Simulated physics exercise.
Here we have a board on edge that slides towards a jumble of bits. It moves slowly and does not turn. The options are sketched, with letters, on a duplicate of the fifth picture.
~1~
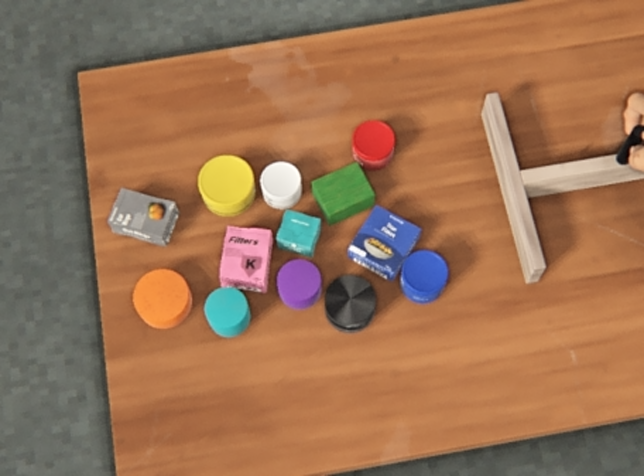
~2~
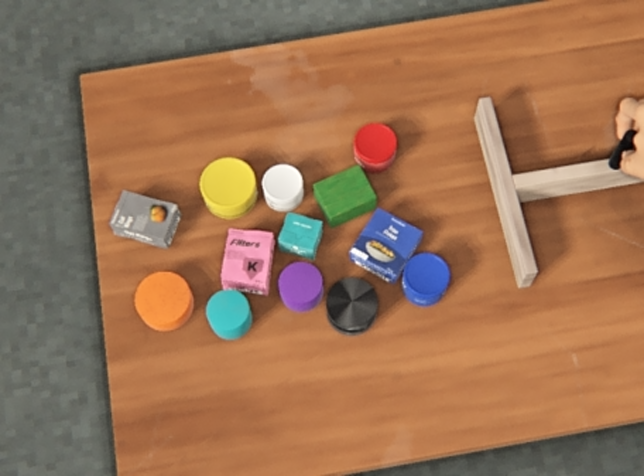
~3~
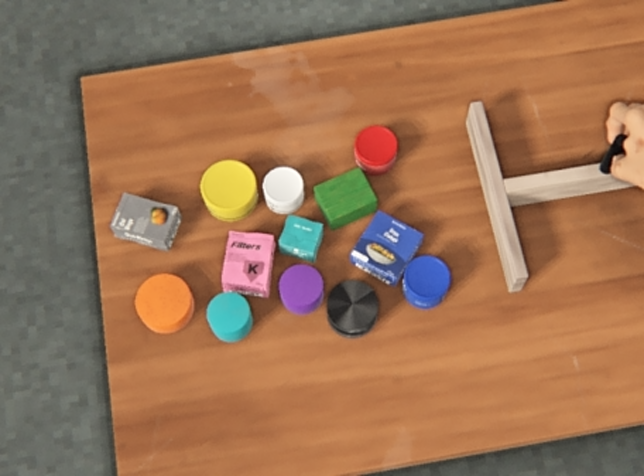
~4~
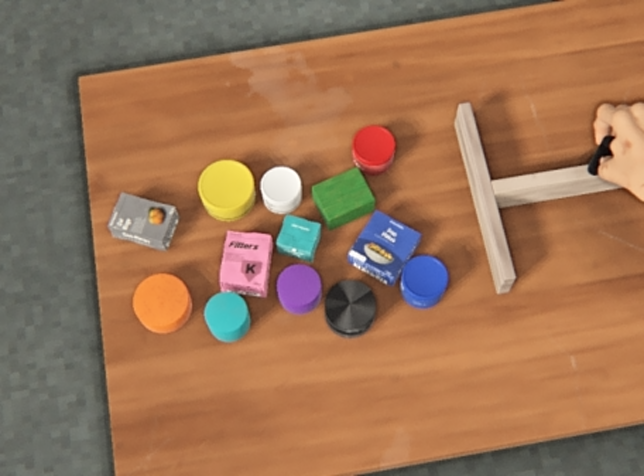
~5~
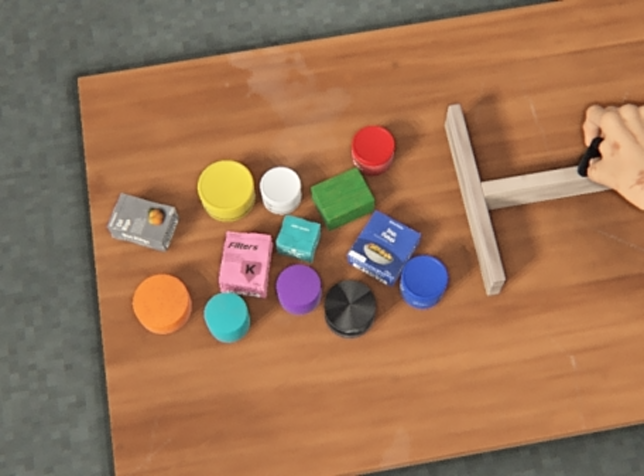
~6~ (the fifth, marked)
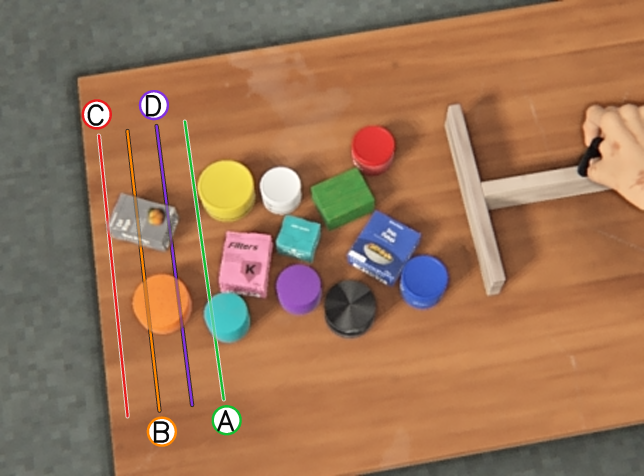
The clip shows a hand slowly sliding a T-shaped wooden board leftward across a wooden table, narrowing the gap to a jumble of colourful round containers and small boxes, which stay in place beside one another.
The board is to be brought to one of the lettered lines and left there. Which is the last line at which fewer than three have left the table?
It can go as far as A.
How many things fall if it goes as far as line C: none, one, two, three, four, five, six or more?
In all, six or more.
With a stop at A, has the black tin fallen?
No.
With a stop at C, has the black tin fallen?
By then, no.
On the marked copy, A at (203, 253); B at (143, 263); C at (112, 268); D at (173, 258).
Following A. Soon after the start, board (379, 206); black tin (324, 322); red jar (337, 156).
Later, board (280, 222); orange pot (139, 322); pink box (175, 283).
In the end, board (204, 235); grey packet over the edge; orange pot over the edge; two fallen.
As for the rest, B drops six; C drops ten; D drops three.
